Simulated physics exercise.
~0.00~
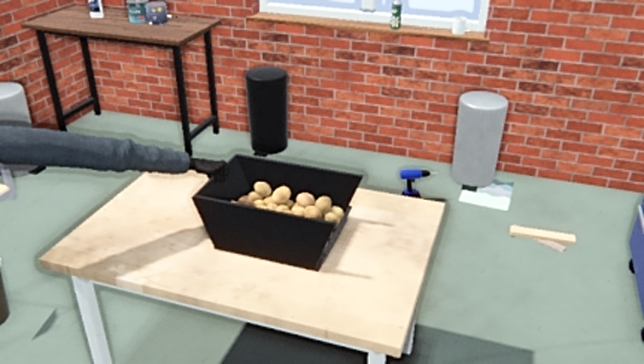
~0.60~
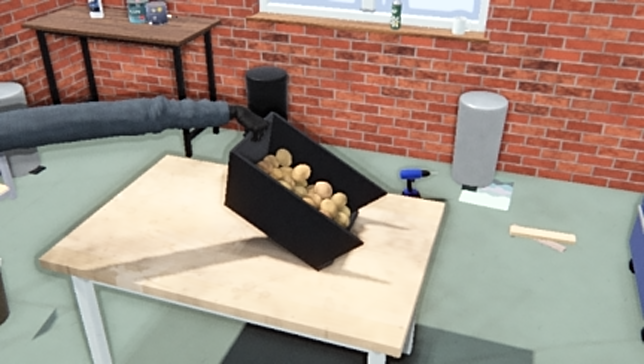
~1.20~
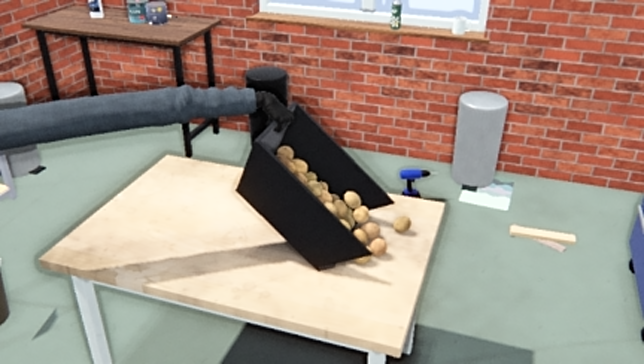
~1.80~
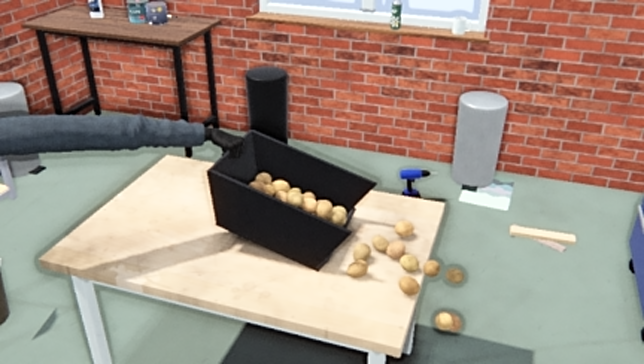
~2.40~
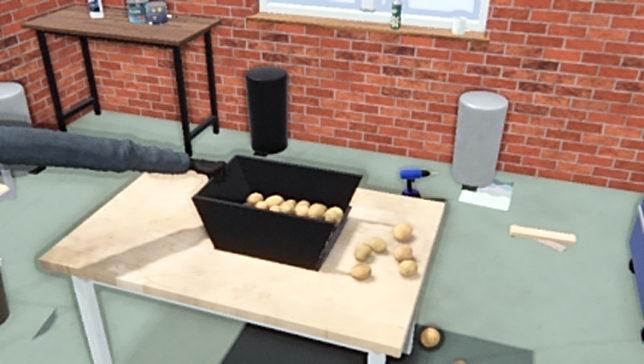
Black crate of potatoes being tipped to the right by a robotic arm, spilling some onto table and floor, then lowered flat.
